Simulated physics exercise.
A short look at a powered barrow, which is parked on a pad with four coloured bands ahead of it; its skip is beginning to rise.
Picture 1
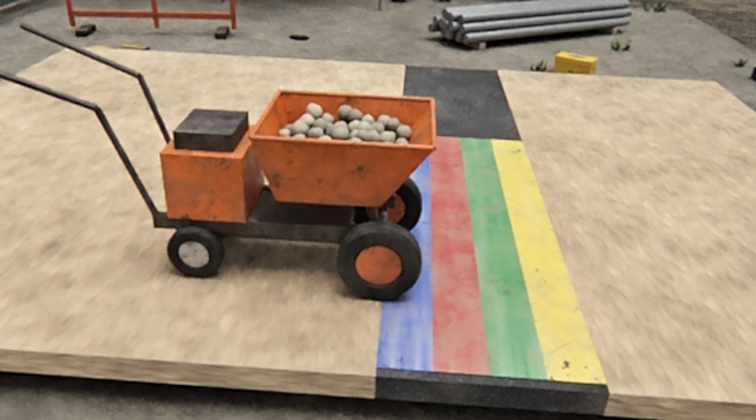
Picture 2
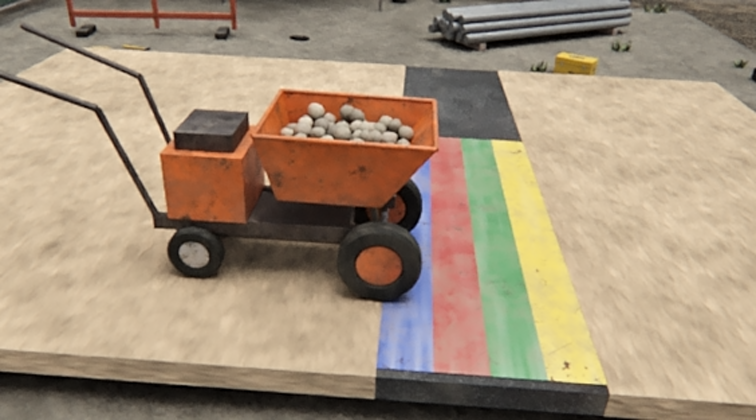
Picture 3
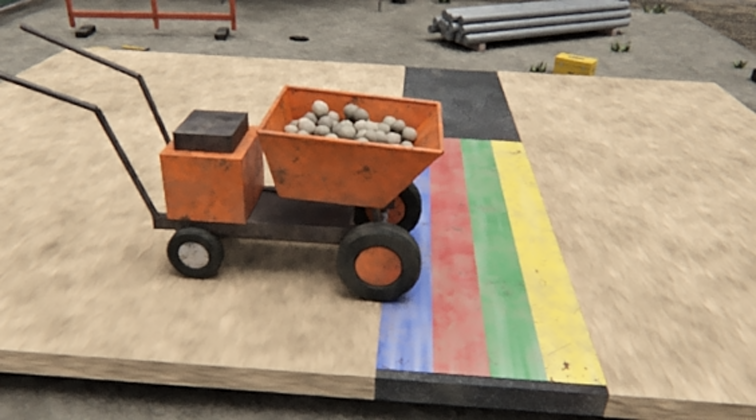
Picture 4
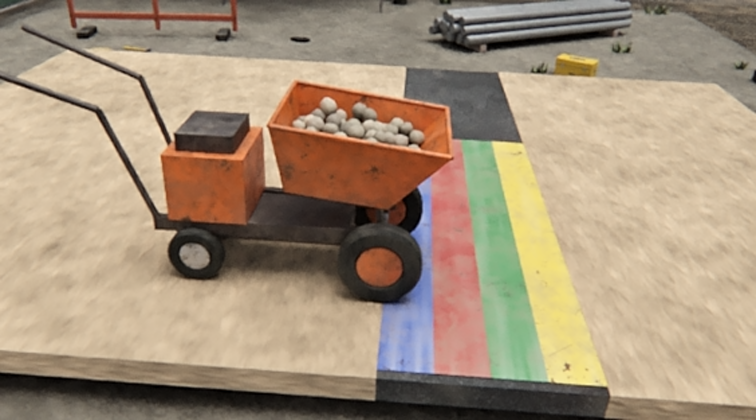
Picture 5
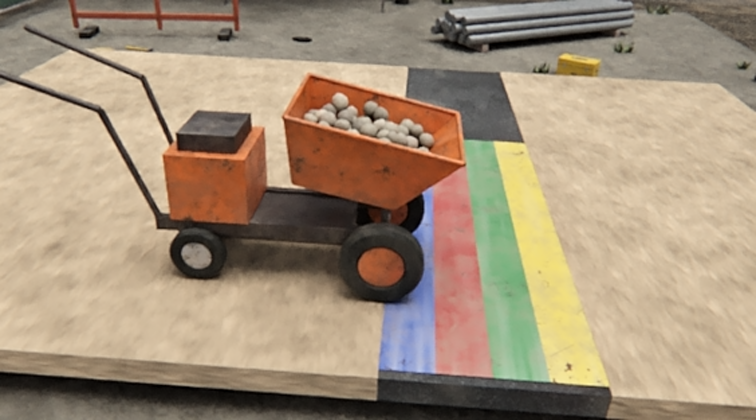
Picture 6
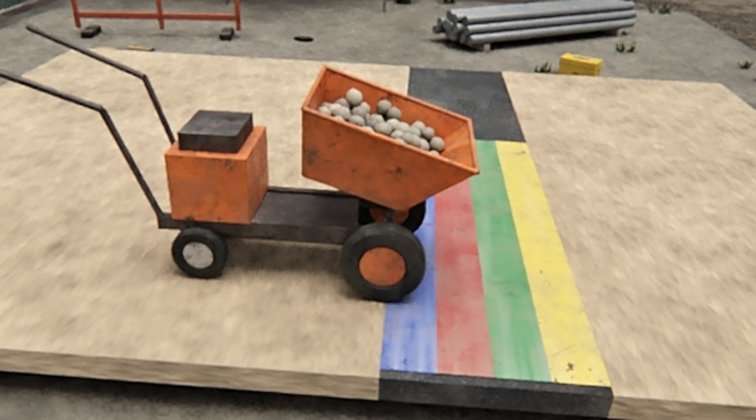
The orange skip of a small powered barrow, loaded with rounded grey pebbles, sits level beside blue, red, green and yellow bands, then begins to tilt forward to the right. Its rear edge rises steadily and its front lip dips until it is clearly tipped, the pebbles still inside, while the wheels stay almost still.
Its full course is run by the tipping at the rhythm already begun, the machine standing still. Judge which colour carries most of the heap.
The colour carrying most is yellow.
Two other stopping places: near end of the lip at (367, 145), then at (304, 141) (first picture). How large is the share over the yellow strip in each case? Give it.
You'd see around 10 per cent the first time and around 0 per cent the second.
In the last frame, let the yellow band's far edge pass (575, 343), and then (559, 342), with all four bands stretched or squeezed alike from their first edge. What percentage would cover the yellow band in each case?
The first one comes out at 40 percent, while the second comes out at 30 percent.
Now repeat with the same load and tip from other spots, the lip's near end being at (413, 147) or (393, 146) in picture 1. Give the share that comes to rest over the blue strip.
In turn 0 and 0 in a hundred.
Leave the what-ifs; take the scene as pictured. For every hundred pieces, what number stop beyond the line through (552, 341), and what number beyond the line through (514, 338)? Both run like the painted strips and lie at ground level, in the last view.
Respectively 50 and 70 percent.
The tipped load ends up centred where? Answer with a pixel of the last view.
I'd say the middle ends up at about (551, 273).
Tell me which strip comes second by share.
Just behind the leader sits the strip in green.
Soon, skip tipped steeply; all in the skip.
A while on, skip tipped right over; nearly all in the skip; a stray few over the green strip; a small part over the yellow strip; a stray few falling.
Towards the end, skip tipped right over; about a third in the skip; a small part over the green strip; about a third over the yellow strip; a small part off the paint.
Finally, skip tipped right over; about a quarter in the skip; none over the blue strip; none over the red strip; a small part over the green strip; about a third over the yellow strip; about a quarter off the paint.
